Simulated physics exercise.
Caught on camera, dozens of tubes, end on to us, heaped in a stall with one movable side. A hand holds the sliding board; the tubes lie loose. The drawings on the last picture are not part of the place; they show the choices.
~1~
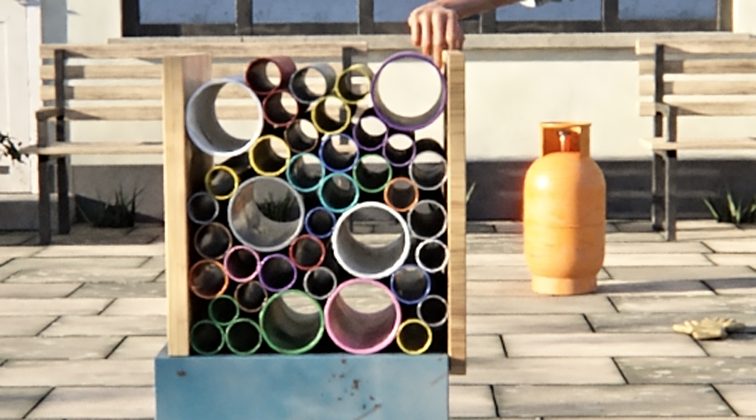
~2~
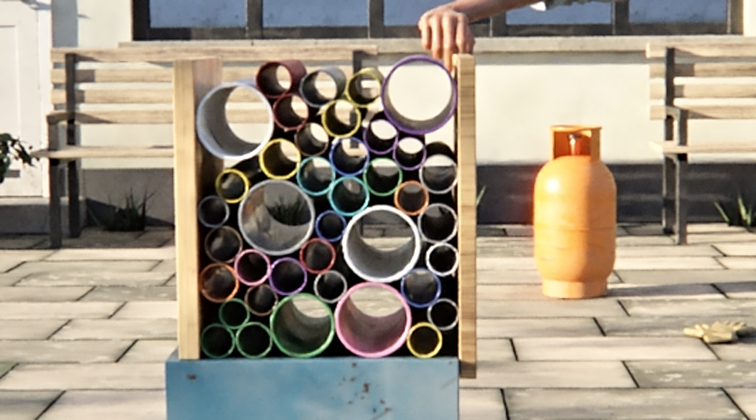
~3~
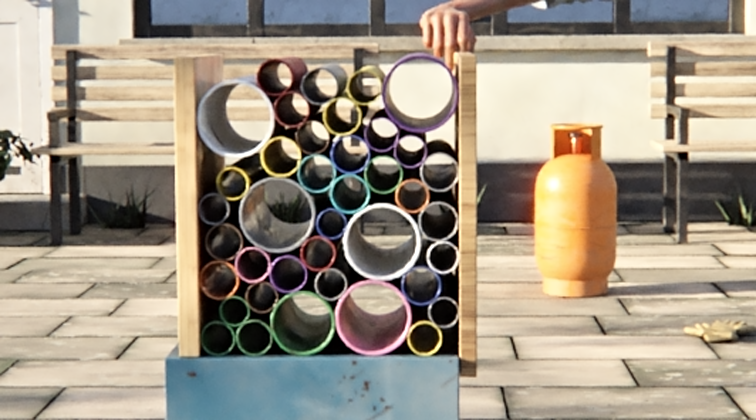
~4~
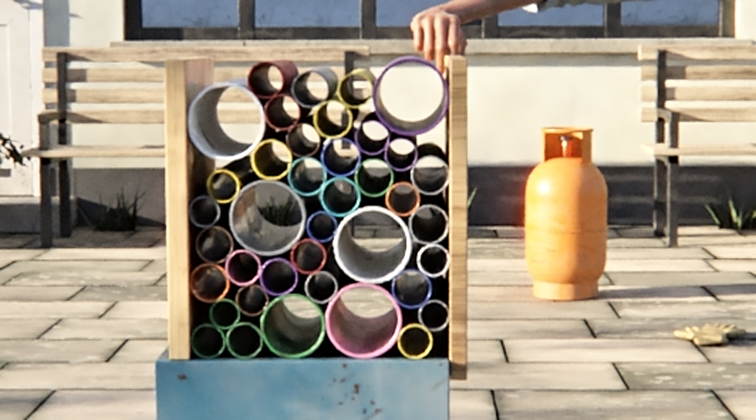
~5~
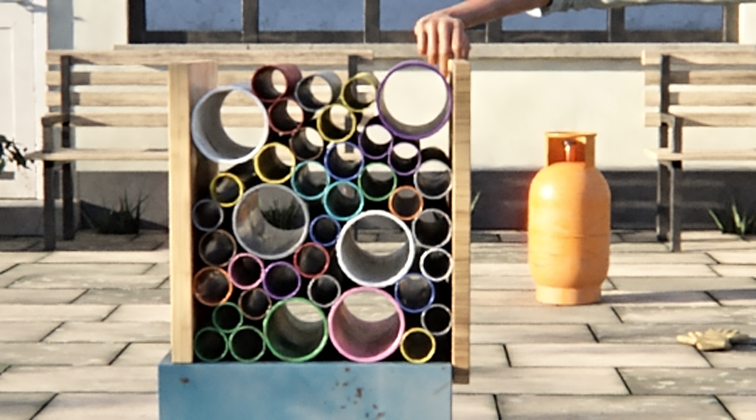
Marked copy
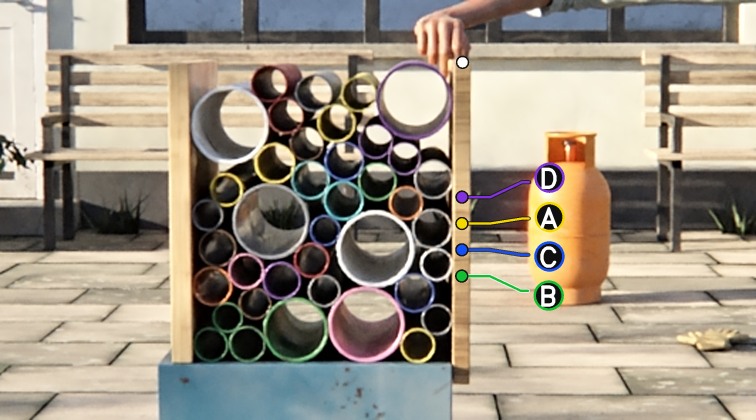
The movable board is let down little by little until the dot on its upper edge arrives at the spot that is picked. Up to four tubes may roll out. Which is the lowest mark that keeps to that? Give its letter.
No lower than D.
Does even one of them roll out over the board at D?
Yes, at D.
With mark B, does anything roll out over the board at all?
Yes.
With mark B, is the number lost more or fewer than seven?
At B, more than seven.
On the marked copy, A at (462, 224); B at (462, 276); C at (462, 250); D at (462, 197); the white dot at (462, 63).
Taking D. A third of the way, top of the board (454, 123).
Two thirds of the way, top of the board (453, 192).
When it is over, top of the board (453, 197), one out over the board.
As for the rest, A five out over the board; B more than four out over the board; C more than four out over the board.
